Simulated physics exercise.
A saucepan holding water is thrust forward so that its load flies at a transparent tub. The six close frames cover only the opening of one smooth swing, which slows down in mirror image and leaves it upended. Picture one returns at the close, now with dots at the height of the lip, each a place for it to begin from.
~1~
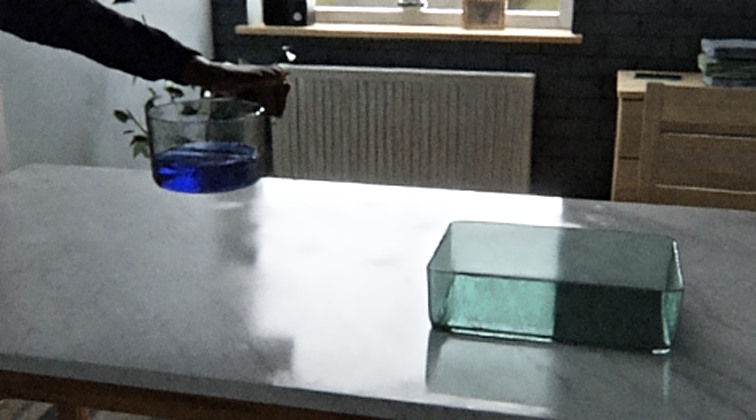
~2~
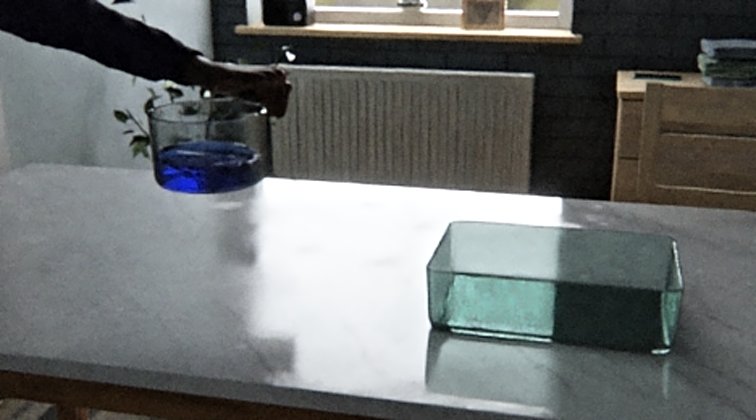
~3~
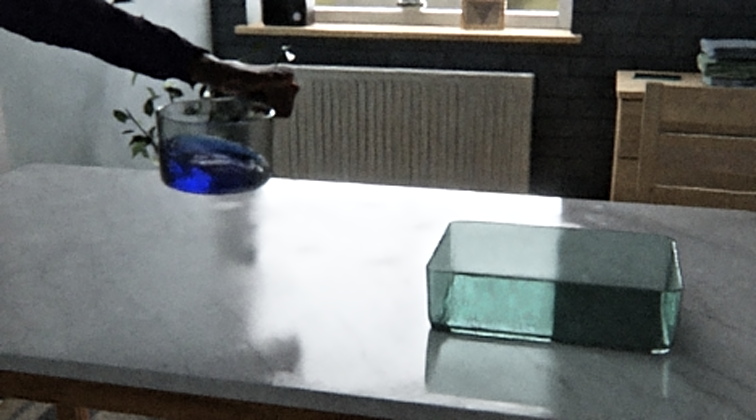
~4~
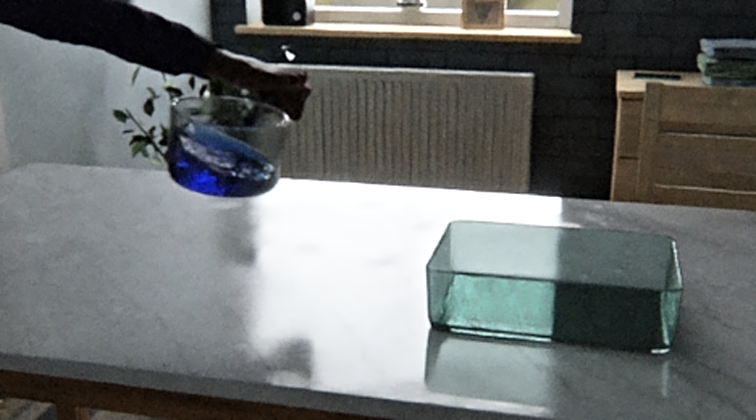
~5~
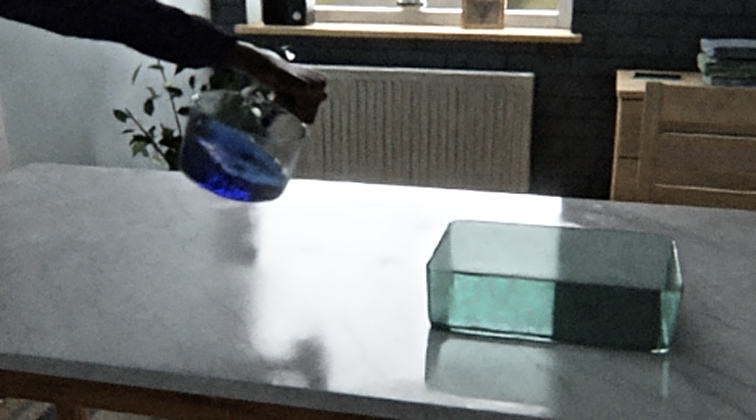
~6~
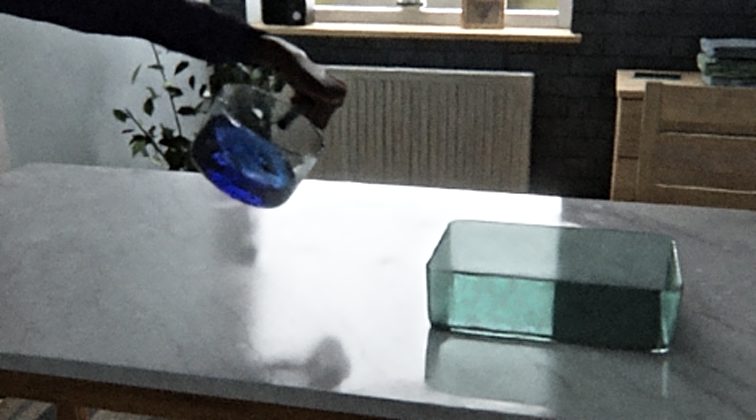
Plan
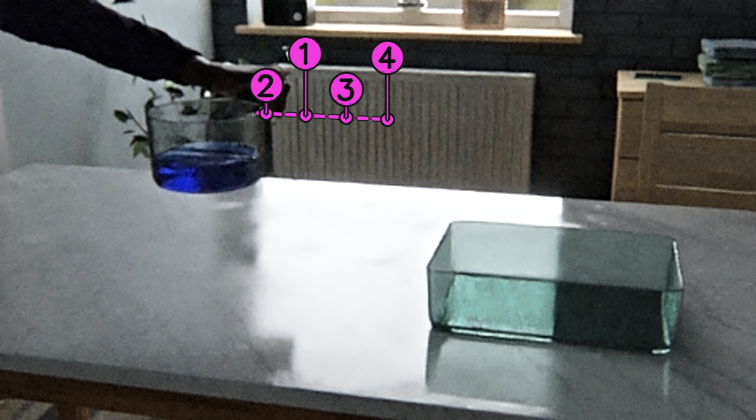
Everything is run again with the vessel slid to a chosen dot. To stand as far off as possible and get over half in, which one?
That is spot 1.
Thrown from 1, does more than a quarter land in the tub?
Yes.
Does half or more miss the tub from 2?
Yes, that goes wrong.
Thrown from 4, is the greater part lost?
No, that is safe.
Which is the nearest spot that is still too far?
2 it is.
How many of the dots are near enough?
Three of the four.
On the marked copy, 1 at (305, 115); 2 at (266, 113); 3 at (346, 117); 4 at (387, 119).
With 1, about 68 % lands in the tub, 22 % falls short and 11 % goes beside or beyond.
With 2, about 30 % lands in the tub, 66 % falls short and 4 % goes beside or beyond.
With 3, about 81 % lands in the tub, 6 % falls short and 13 % goes beside or beyond.
With 4, about 79 % lands in the tub, 4 % falls short and 17 % goes beside or beyond.
